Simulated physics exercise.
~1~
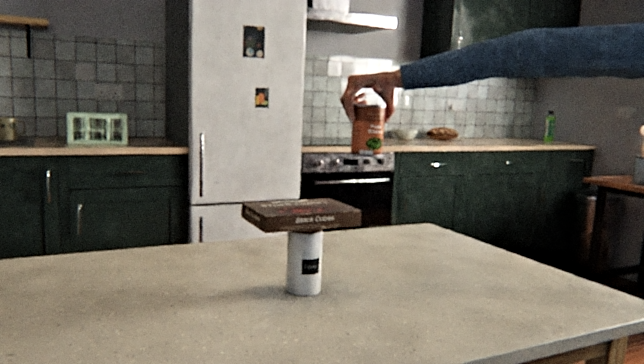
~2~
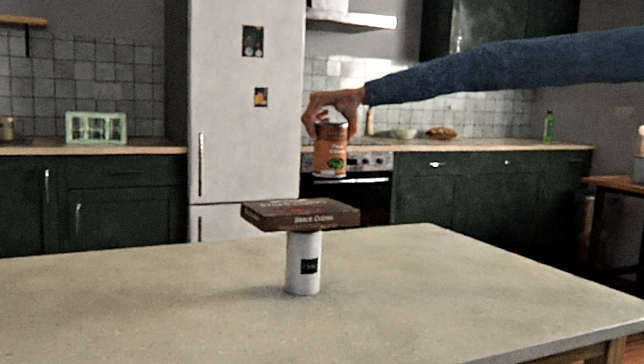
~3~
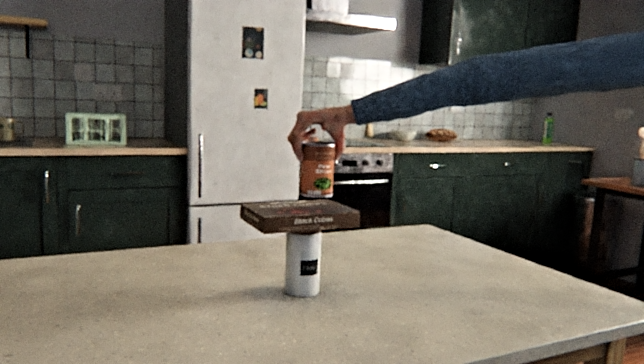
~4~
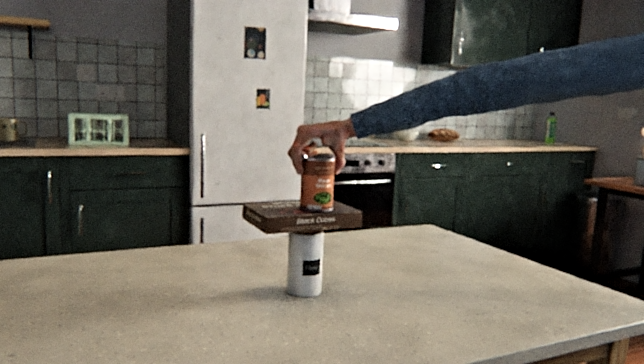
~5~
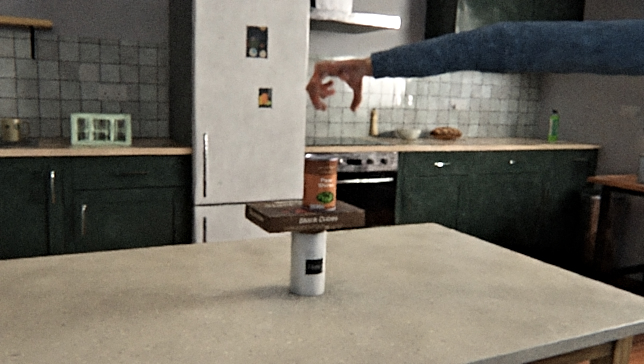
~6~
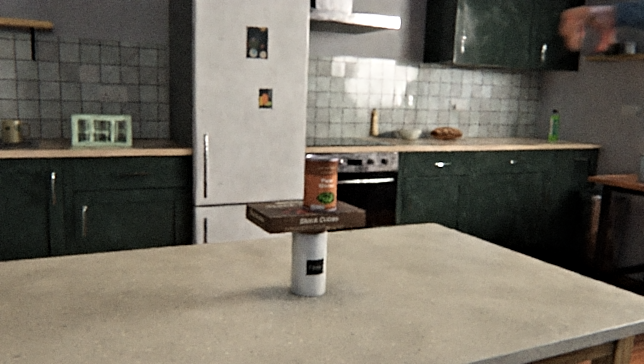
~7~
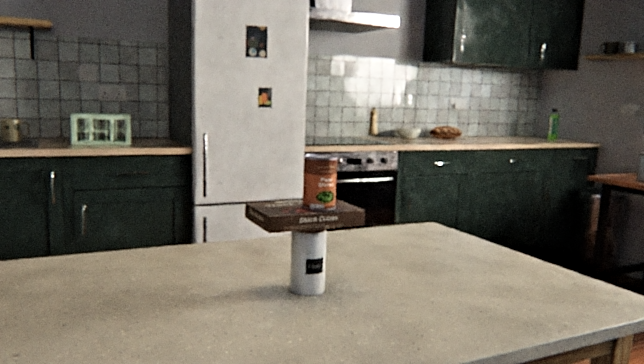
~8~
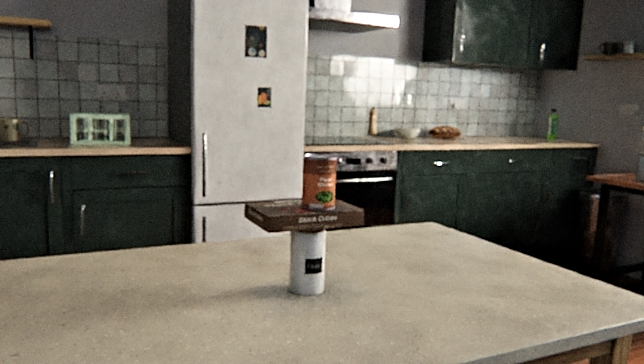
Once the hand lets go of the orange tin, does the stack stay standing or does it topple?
The stack stays standing. The orange tin rests upright on the brown packet, which remains balanced on the white jar.
